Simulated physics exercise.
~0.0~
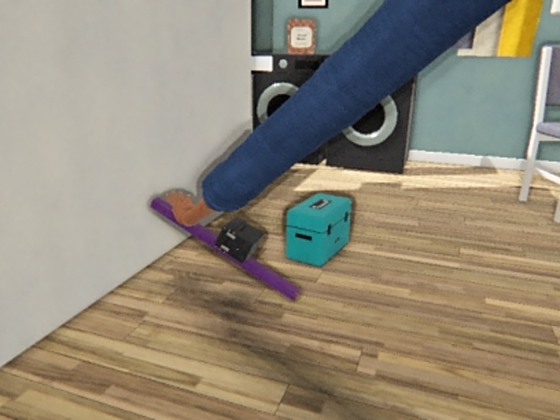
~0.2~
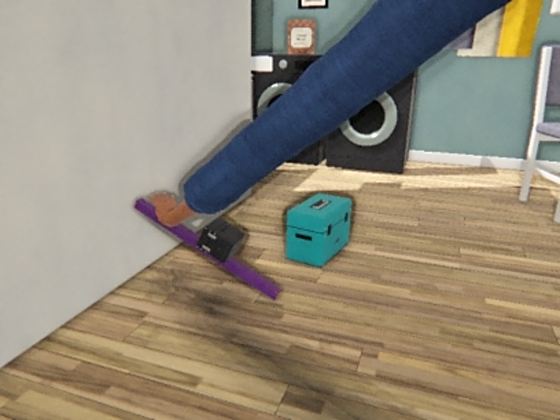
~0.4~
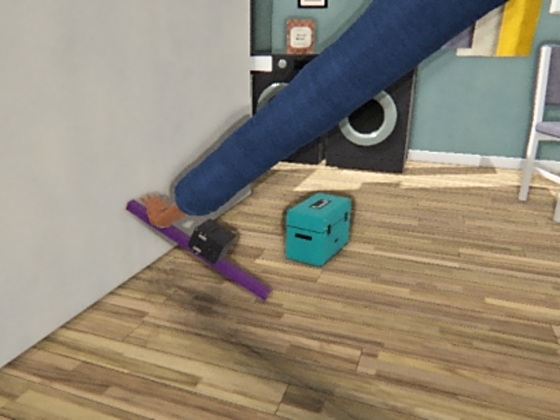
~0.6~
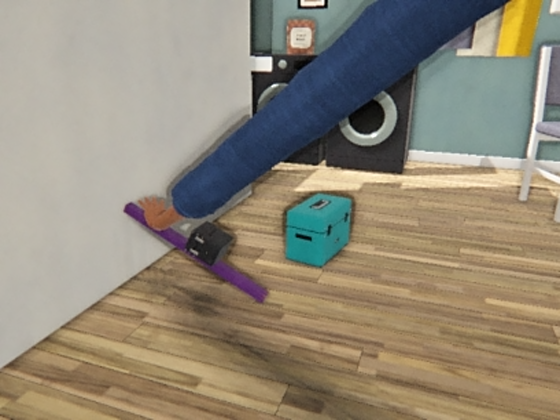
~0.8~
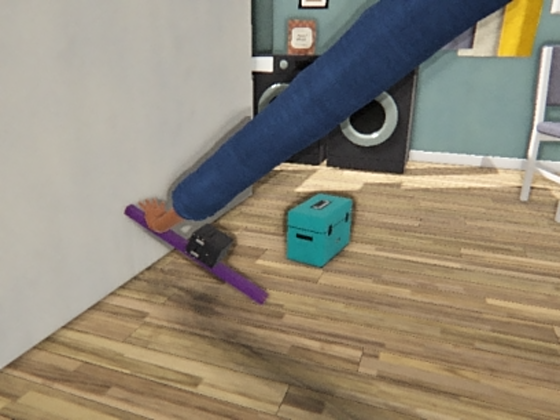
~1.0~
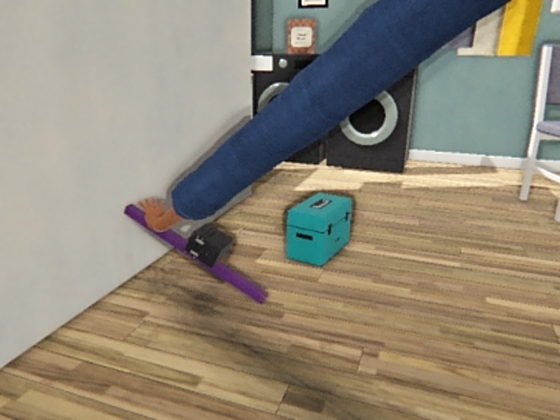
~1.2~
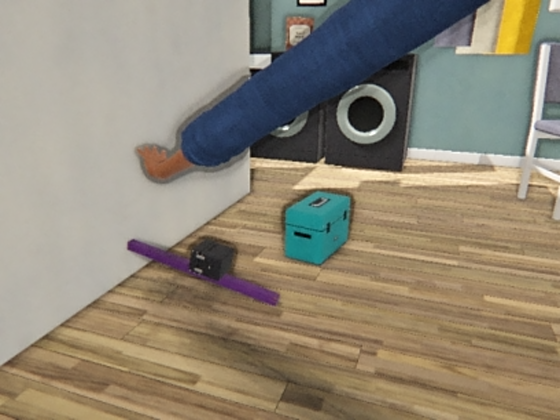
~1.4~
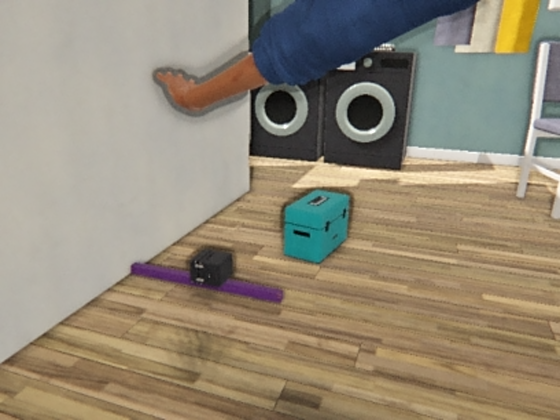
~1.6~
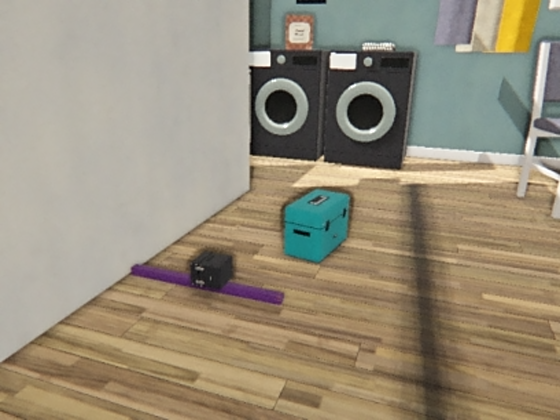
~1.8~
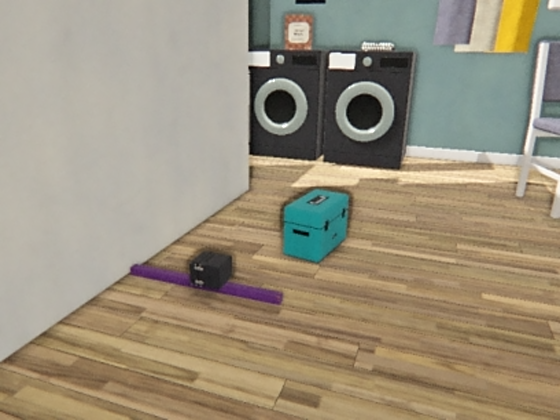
Against a pale wall, a hand leans a purple pole that slides down flat once released.
